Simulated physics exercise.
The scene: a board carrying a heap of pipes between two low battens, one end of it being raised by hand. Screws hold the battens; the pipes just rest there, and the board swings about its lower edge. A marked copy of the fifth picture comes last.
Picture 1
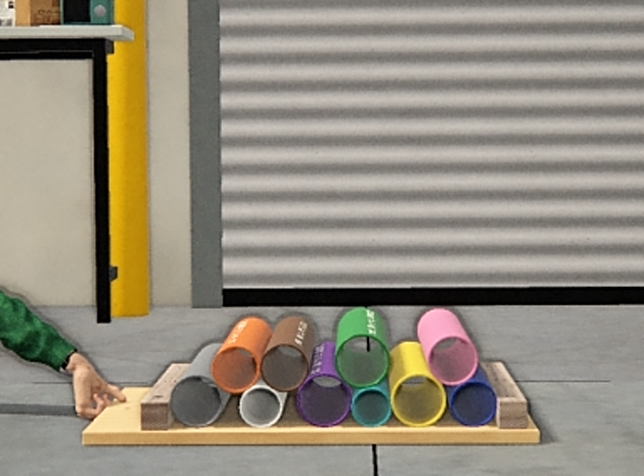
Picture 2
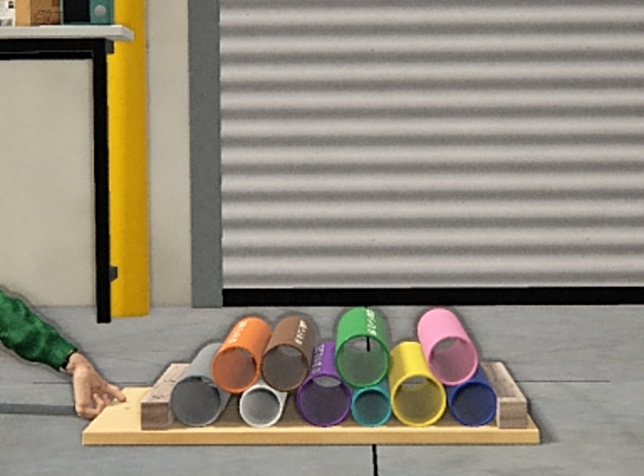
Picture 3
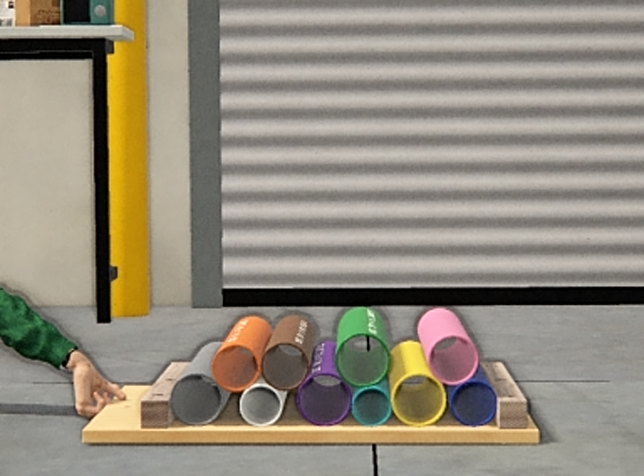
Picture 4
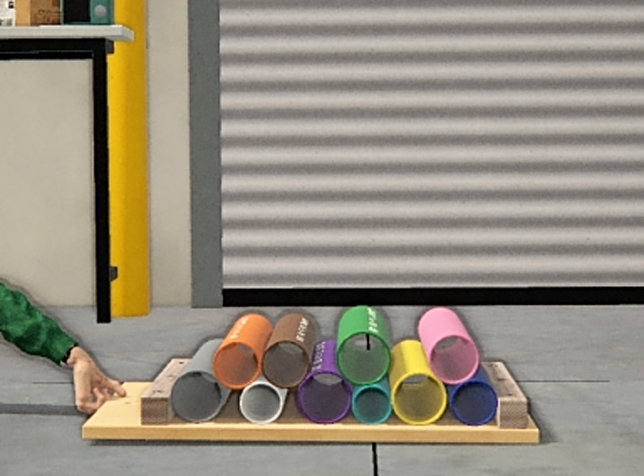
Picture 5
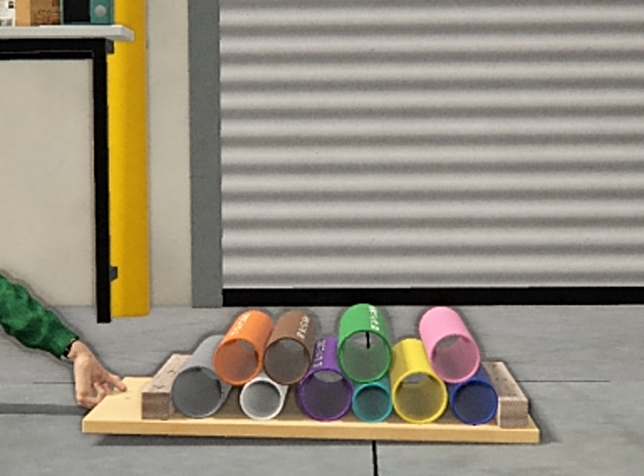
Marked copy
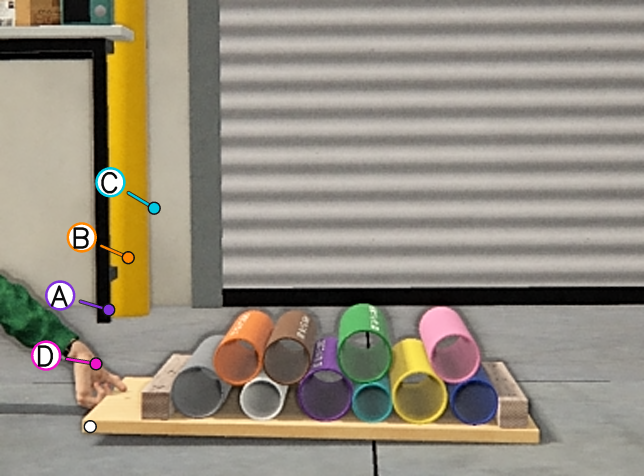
A hand slightly raises the left end of a board carrying stacked coloured pipes.
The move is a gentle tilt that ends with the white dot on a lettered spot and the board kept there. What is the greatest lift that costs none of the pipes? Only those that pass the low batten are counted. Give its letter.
The highest mark that will do is A.
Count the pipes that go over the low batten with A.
At A the number is none.
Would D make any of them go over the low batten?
No.
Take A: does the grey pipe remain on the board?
The grey pipe: Yes.
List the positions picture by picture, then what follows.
Board (314, 400); grey pipe (197, 401); white pipe (261, 407), in the first picture.
White pipe (261, 407); purple pipe (325, 400), in the second picture.
Board (314, 399); grey pipe (197, 400); white pipe (261, 406); brown pipe (285, 366), in the third picture.
Board (314, 397); grey pipe (197, 396); white pipe (262, 403), in the fourth picture.
Board (315, 394); grey pipe (198, 392); white pipe (262, 400), in the fifth picture.
On the marked copy, A at (109, 310); B at (128, 258); C at (154, 208); D at (96, 364); the white dot at (90, 426).
Taking A. A third of the way, board at 13°.
Two thirds of the way, board at 17°.
When it is over, board at 17°, none over the low batten.
As for the rest, B two over the low batten (green, pink); C three over the low batten (brown, green, pink); D none over the low batten.
